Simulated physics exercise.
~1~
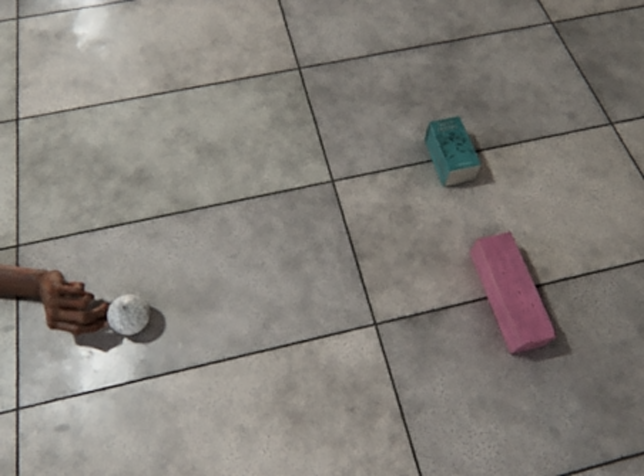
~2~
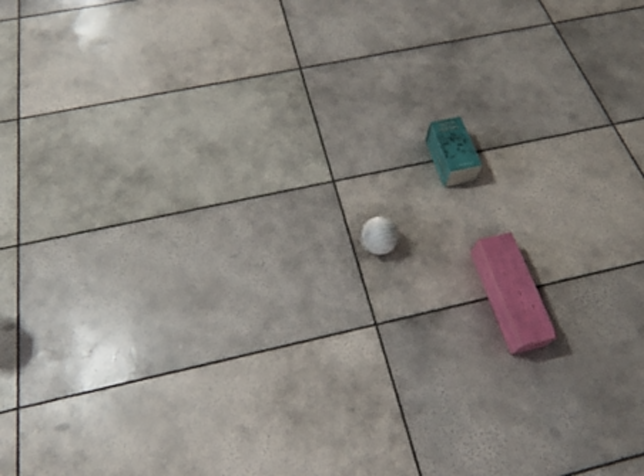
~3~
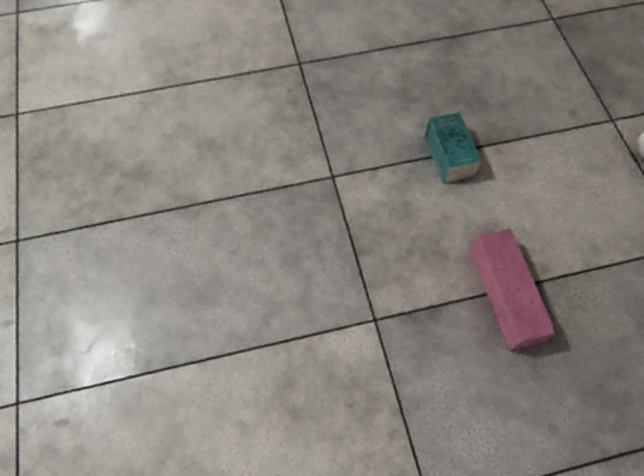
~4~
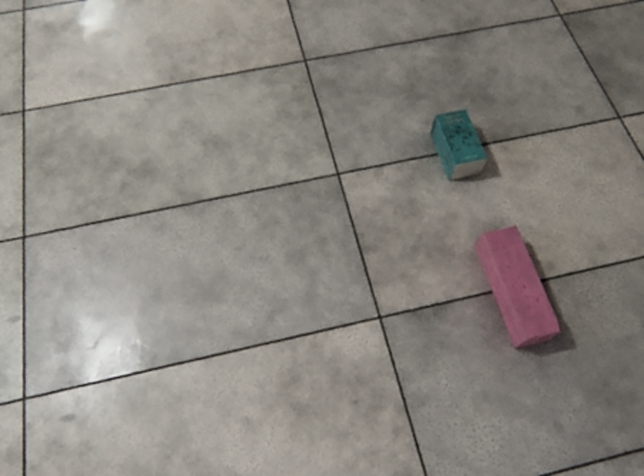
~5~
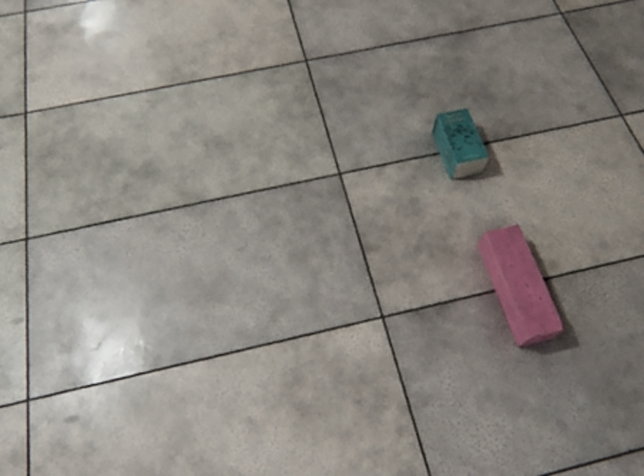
A hand rolls a white ball rightward between a turquoise block and a pink block.
